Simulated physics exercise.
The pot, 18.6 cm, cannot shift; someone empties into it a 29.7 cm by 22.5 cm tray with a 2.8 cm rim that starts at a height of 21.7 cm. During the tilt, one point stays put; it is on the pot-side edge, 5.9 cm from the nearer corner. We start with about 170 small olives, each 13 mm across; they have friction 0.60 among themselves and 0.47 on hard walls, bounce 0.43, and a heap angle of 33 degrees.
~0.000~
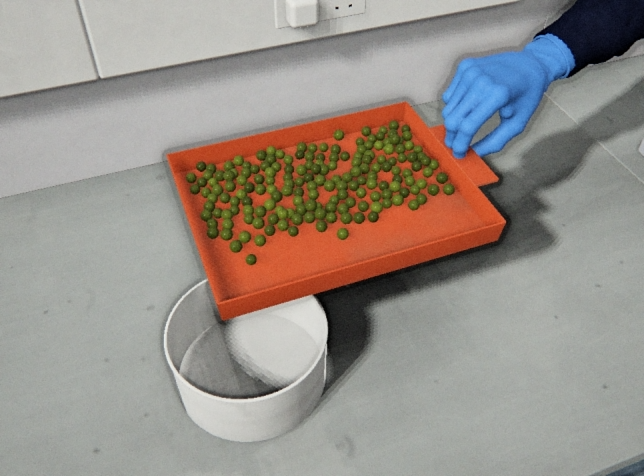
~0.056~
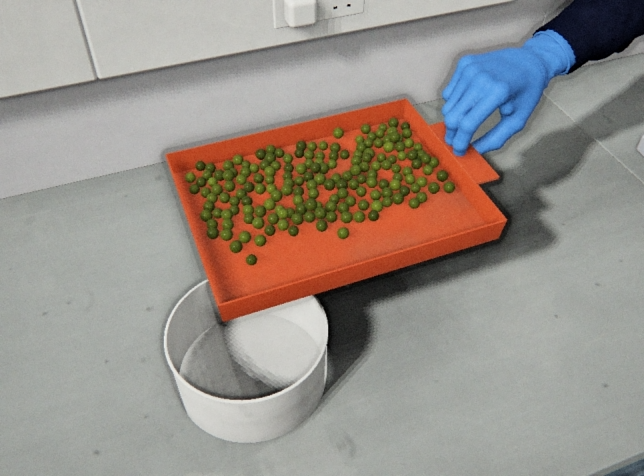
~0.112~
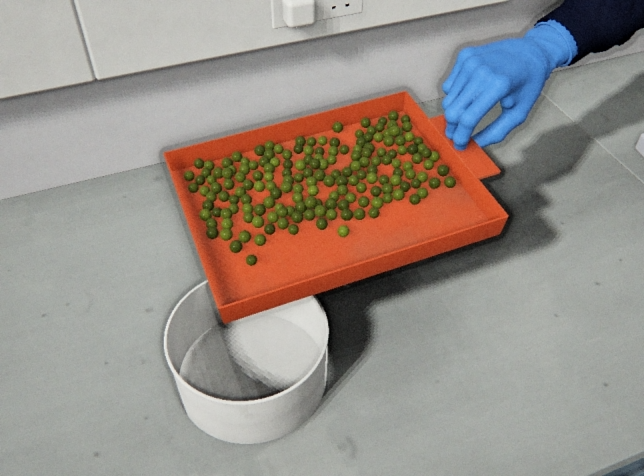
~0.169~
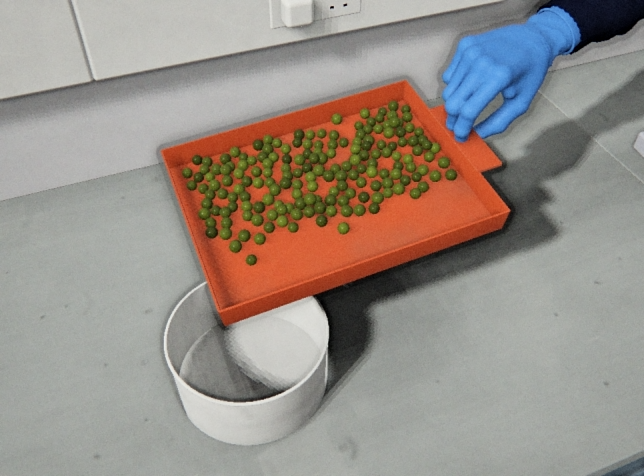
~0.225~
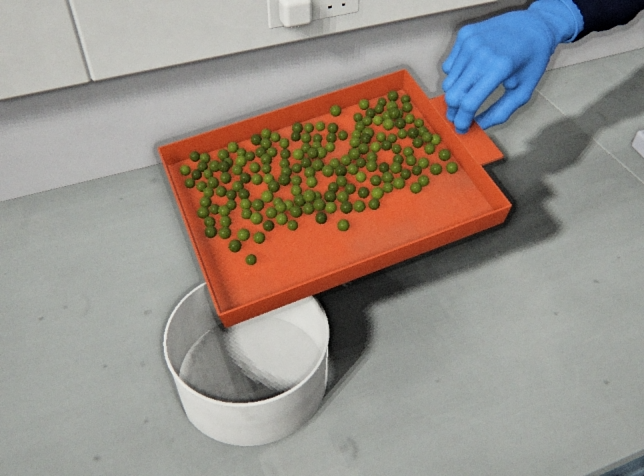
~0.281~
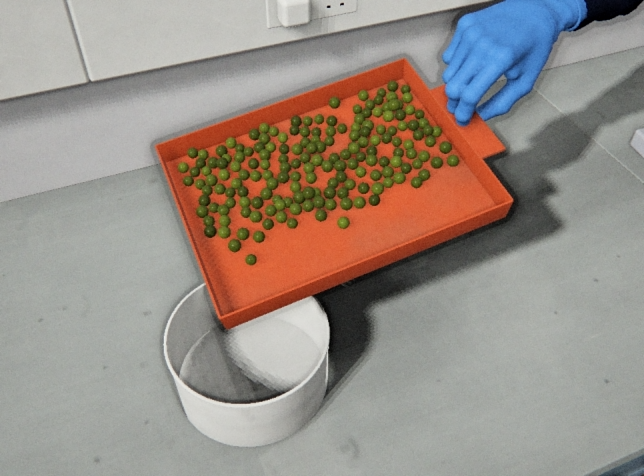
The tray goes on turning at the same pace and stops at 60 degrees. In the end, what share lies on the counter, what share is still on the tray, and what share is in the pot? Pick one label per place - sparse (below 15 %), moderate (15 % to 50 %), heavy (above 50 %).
Counter: Sparse; tray: Heavy; pot: Sparse.
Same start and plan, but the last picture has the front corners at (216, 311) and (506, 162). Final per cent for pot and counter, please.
Per cent by place - pot 0, counter 5.
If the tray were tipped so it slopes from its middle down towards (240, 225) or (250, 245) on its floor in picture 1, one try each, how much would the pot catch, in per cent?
Estimate: Some 0 % and some 0 % respectively.
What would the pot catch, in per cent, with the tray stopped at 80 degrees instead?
That comes out at some 0 per cent.
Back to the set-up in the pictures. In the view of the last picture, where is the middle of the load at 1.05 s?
I reckon close to (266, 225).
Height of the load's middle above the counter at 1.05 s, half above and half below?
I'd put it near 28 cm.
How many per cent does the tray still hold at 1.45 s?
I'd say close to 100 per cent.
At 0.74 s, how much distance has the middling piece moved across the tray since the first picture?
It has moved some 10 cm from its start.
After 0.74 s, tilt 34 degrees; the tray holds 100 %, the pot 0 %.
After 1.05 s, tilt 50 degrees; the tray holds 100 %, the pot 0 %.
Then, at 1.45 s, tilt 60 degrees; the tray holds 100 %, the pot 0 %.
In the end, at 2.3 s, counter 5 %, tray 95 %, pot 0 %.
